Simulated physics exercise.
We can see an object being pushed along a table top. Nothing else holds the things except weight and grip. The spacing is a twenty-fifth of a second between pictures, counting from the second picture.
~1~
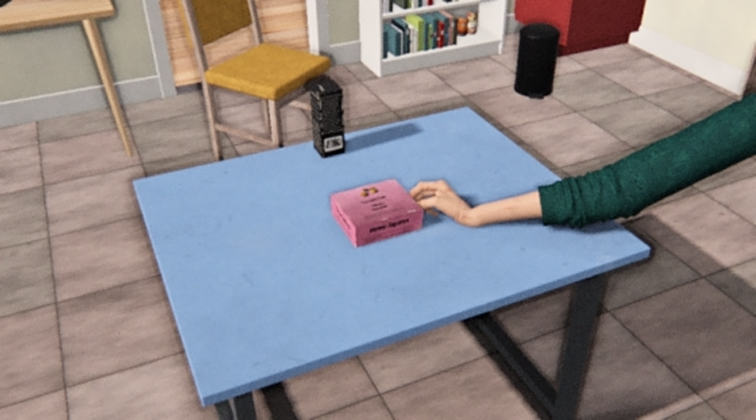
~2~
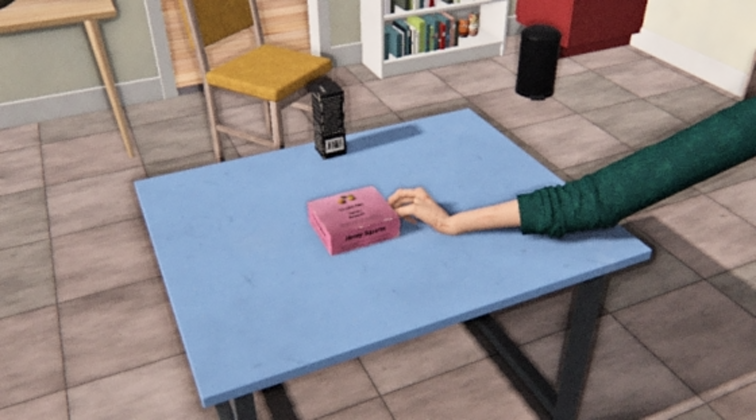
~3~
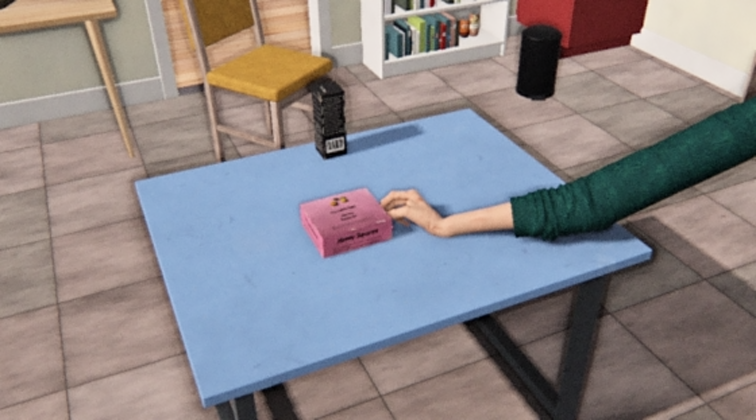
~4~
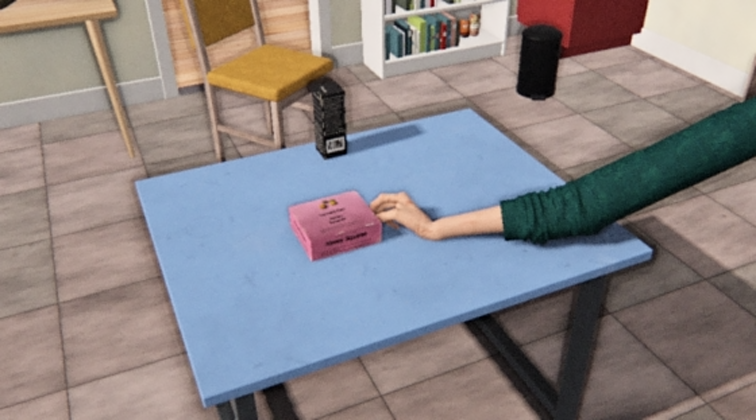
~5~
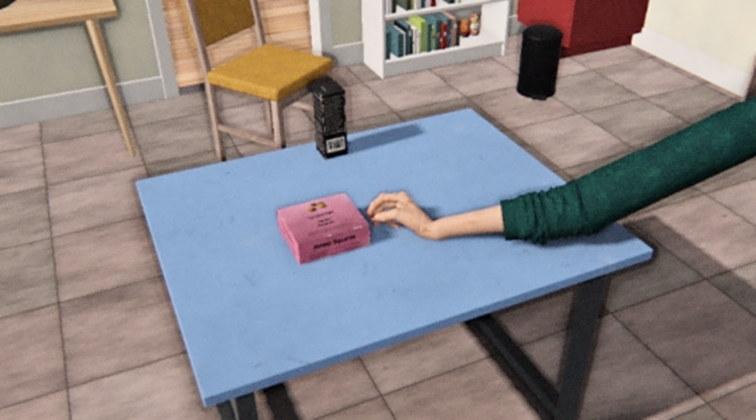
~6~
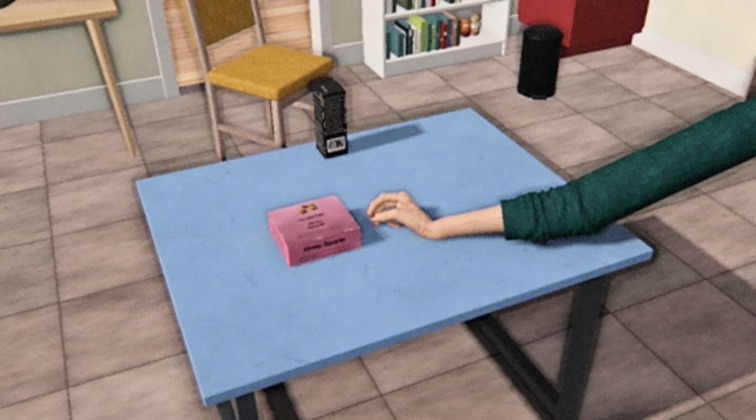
On a blue table in a room with a yellow chair, a hand in a green sleeve pushed a pink packet to the left, then stayed back while the packet slid a little farther.
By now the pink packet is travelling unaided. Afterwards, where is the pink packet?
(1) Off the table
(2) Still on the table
(2) Still on the table.
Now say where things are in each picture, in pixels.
Under the hand; pink packet (376, 212), in the first frame.
Under the hand; pink packet (353, 219), in the second frame.
Under the hand; pink packet (346, 222), in the third frame.
Pink packet (335, 225), in the fourth frame.
Pink packet (323, 227) moved a little, in the fifth frame.
Pink packet (314, 230) moved a little, in the sixth frame.
Then, 0.20 s later than the last frame, pink packet moved a little near (298, 234).
Then, 2.20 s later than the last frame, pink packet resting near (298, 234).
When it is over, moved from the start, pink packet. End places, in pixels of the last picture, pink packet near (298, 234).
